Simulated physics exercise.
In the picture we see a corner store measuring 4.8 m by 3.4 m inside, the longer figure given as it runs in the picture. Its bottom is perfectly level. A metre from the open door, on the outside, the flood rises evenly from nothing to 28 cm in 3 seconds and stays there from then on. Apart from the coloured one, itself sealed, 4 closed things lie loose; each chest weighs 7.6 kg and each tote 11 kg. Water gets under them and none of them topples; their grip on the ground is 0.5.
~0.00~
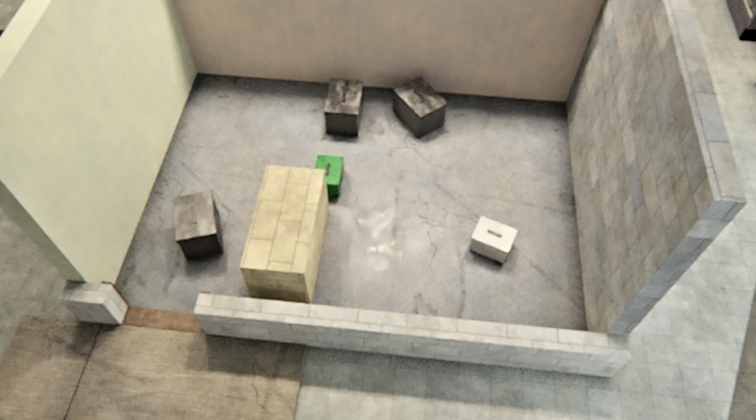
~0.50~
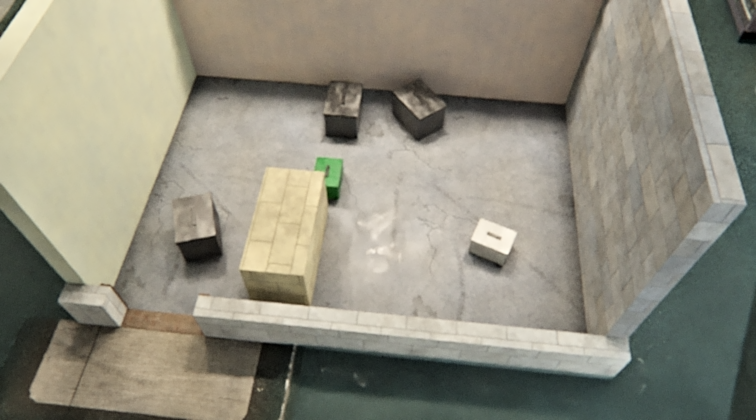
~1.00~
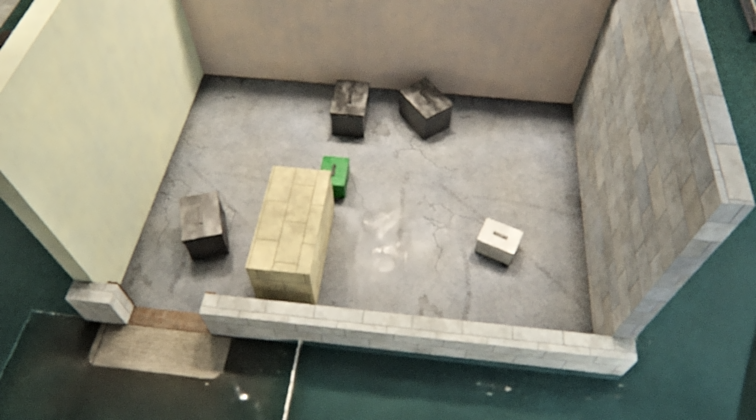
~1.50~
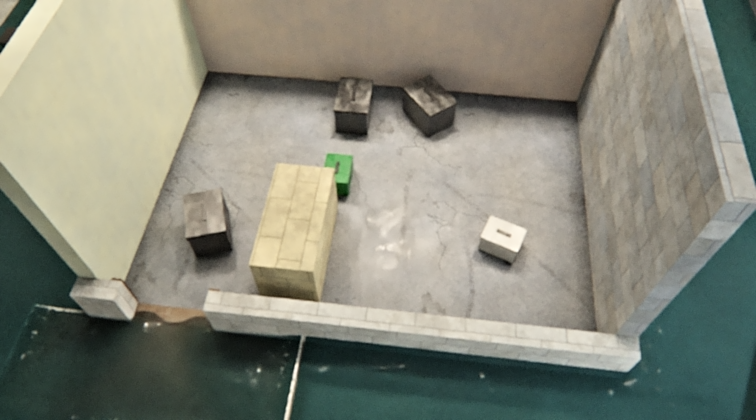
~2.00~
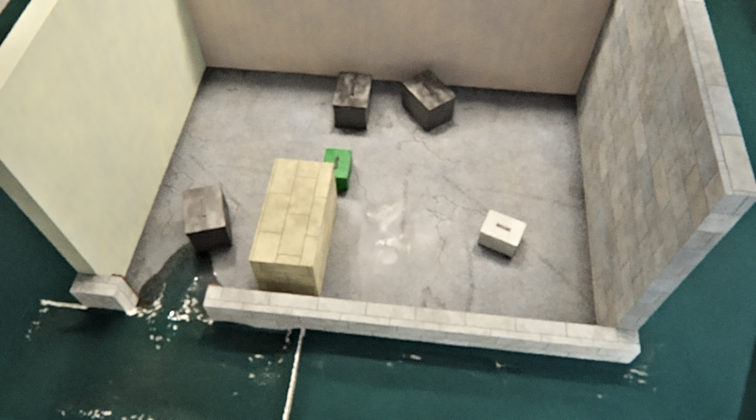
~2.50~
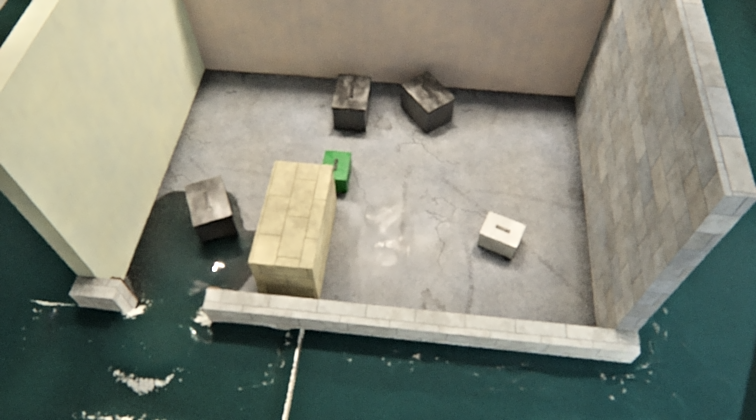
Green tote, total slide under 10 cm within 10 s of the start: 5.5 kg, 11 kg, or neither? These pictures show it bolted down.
5.5 kg.
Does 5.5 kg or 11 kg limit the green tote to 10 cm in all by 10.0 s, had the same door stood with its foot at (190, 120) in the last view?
With that change, both options fail.
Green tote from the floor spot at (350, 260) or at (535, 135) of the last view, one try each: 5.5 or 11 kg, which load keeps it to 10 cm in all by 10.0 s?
The light mass does it, then neither mass does it.
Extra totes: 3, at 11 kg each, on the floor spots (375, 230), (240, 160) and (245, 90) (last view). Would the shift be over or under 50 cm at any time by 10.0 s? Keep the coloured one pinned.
Taking them in order, the first is inside the line, the second beyond the line and the third beyond the line.
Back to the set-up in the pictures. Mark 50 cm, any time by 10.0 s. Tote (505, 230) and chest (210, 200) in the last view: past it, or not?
So that's not as far for the first and further for the second.
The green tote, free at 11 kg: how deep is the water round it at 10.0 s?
Depth: Approx. 2 cm.
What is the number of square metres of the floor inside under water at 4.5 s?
Near 6.0 m2 in all.
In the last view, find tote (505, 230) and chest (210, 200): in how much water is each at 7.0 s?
Roughly 1 and 4 cm.
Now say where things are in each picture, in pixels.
In the first frame, the green tote at (328, 169), on the bottom; water covers 0.0 m2; 0 of 5 have shifted.
In the second frame, the green tote at (327, 172), on the bottom; 0.0 m2 under water; 0 of 5 have shifted.
In the third frame, the green tote at (334, 171) rests on the ground; 0.0 m2 under water; 0 of 5 have shifted.
In the fourth frame, the green tote at (337, 168) rests on the ground; 0.0 m2 under water; 0 of 5 have shifted.
In the fifth frame, the green tote at (336, 163), on the bottom; water covers 0.4 m2; 0 of 5 have shifted.
In the sixth frame, the green tote at (336, 165), on the bottom; water covers 1.3 m2; 1 of 5 have shifted.
After 3.5 s the green tote would be 0 cm from its start with 5.5 kg and 0 cm from its start with 11 kg; 0 cm of water round it then.
After 4.5 s the green tote would be 0 cm from its start with 5.5 kg and 0 cm from its start with 11 kg; 1 cm of water round it then.
After 7.0 s the green tote would be 0 cm from its start with 5.5 kg and 0 cm from its start with 11 kg; 2 cm of water round it then.
After 10.0 s the green tote would be 0 cm from its start with 5.5 kg and 0 cm from its start with 11 kg; 2 cm of water round it then.
